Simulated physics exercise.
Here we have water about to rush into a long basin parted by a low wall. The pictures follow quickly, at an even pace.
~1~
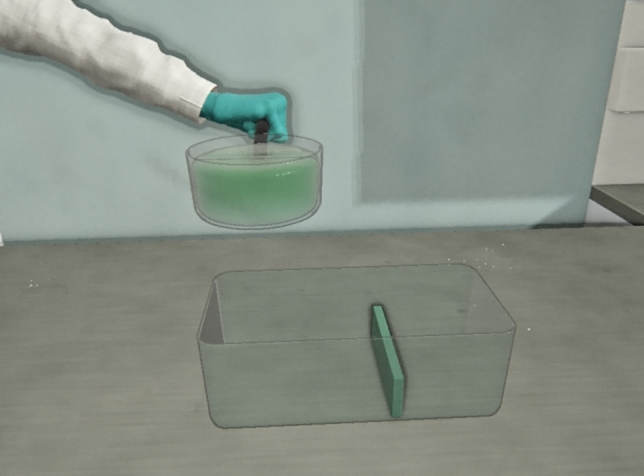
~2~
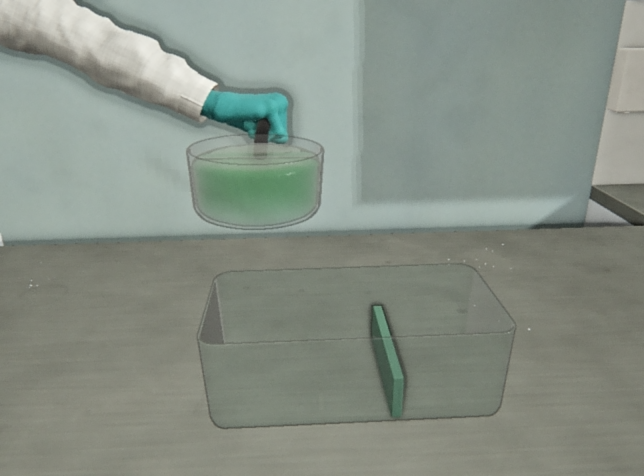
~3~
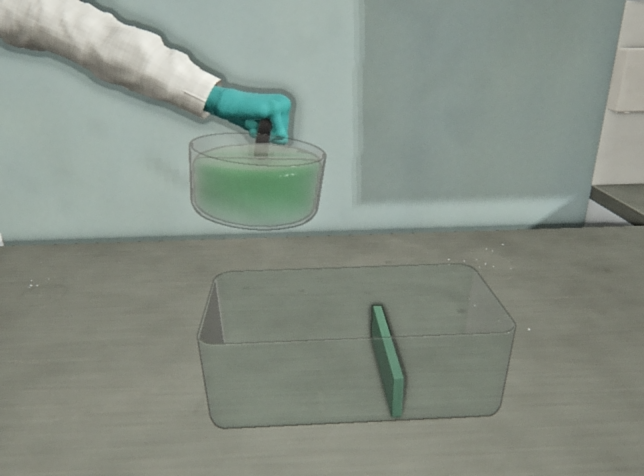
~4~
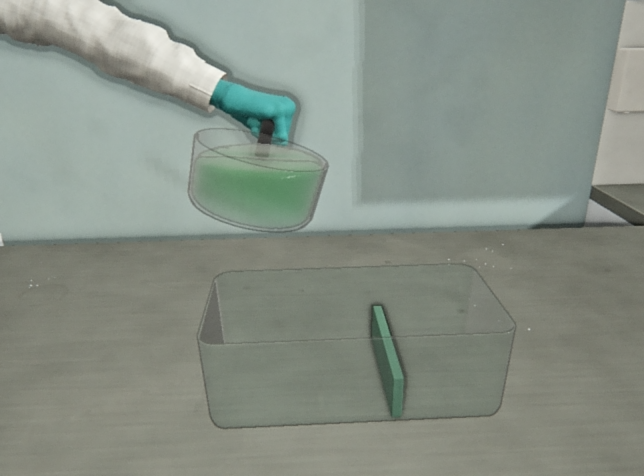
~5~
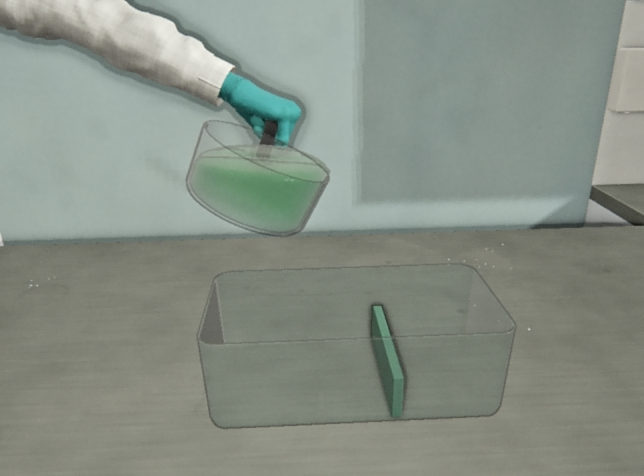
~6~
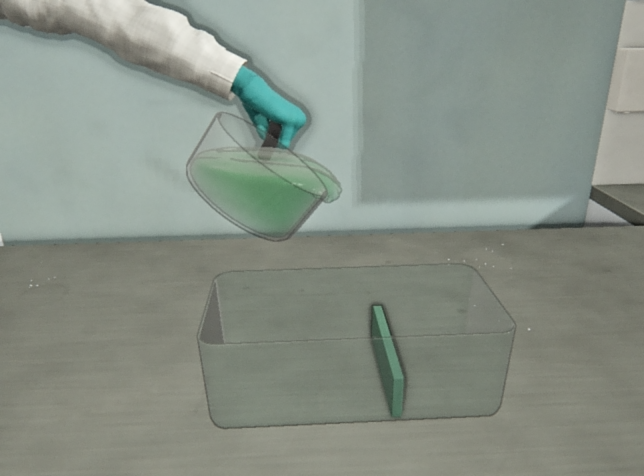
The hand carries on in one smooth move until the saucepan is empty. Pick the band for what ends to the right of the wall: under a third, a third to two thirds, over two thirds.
The share right of the wall is under a third.
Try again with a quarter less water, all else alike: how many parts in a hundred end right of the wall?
It comes to 5 per cent or so.
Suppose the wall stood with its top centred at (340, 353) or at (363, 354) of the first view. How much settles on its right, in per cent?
First some 70, then 50 per cent.
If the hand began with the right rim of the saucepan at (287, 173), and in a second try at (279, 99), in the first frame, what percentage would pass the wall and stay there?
About 10 and 5 per cent.
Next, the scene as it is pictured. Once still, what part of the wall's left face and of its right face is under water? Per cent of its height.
Left about 30, right about 10.
A moment on, the saucepan is tipped right over and 12 per cent is still to pour, 33 is left of the wall and 13 right of it.
Next, the saucepan is tipped right over and 1 per cent is still to pour, 78 is left of the wall and 14 right of it.
Then the saucepan is tipped right over and 0 per cent is still to pour, 79 is left of the wall and 15 right of it.
Later the saucepan is tipped right over and 0 per cent is still to pour, 79 is left of the wall and 16 right of it.
Finally, 79 per cent lies left of the wall, 16 right of it and 5 outside.
